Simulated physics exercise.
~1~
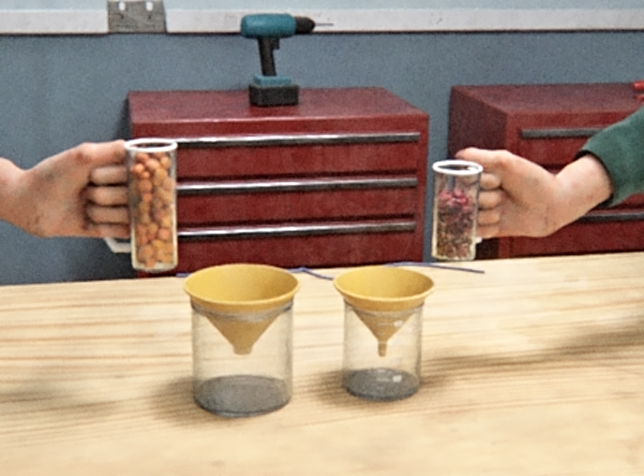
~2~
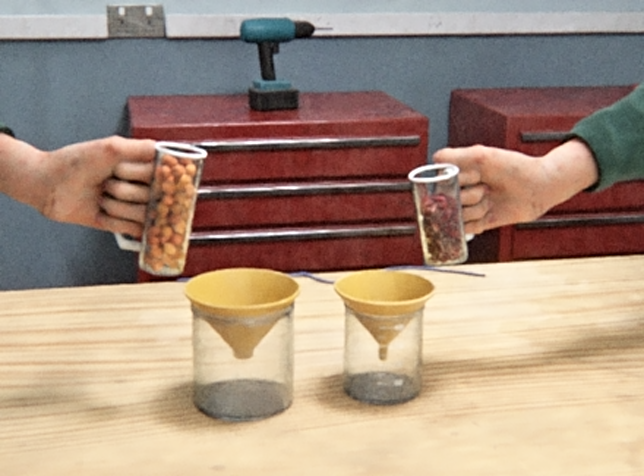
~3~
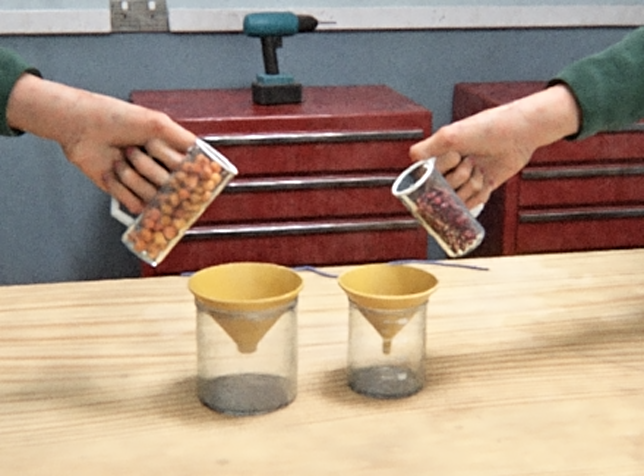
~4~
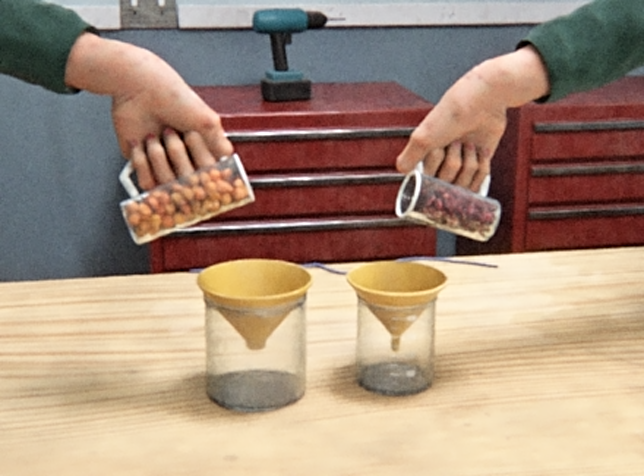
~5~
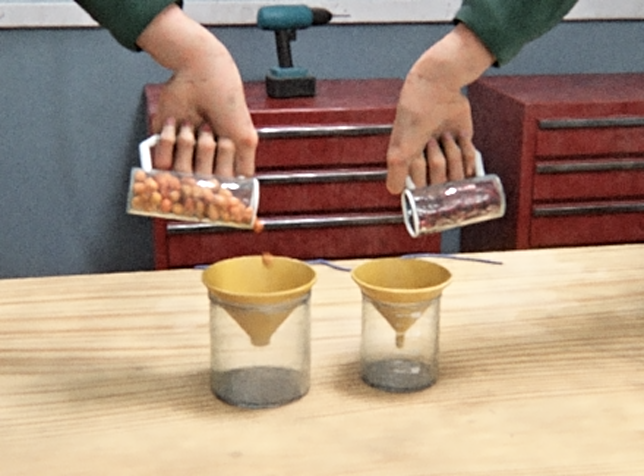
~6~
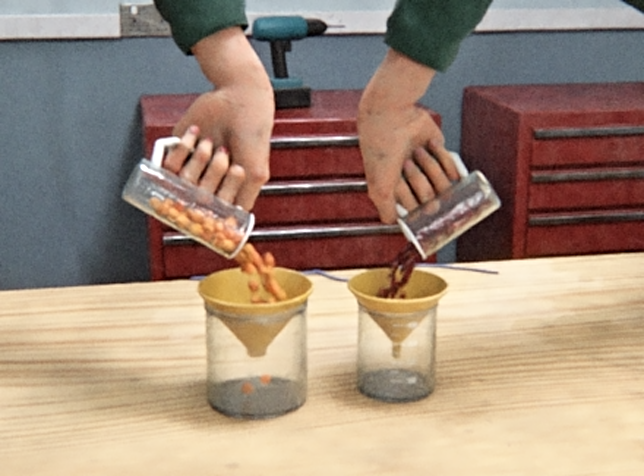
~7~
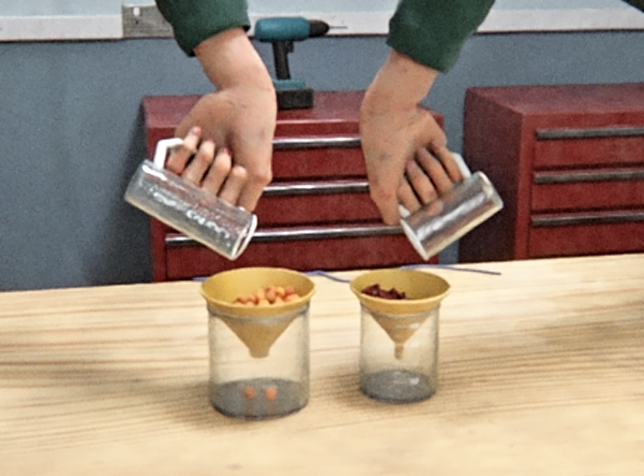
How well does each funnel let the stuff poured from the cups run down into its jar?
Both funnels jam. The left one lets only a few orange balls into the jar and holds the rest, while the right one holds all of its dark red bits.
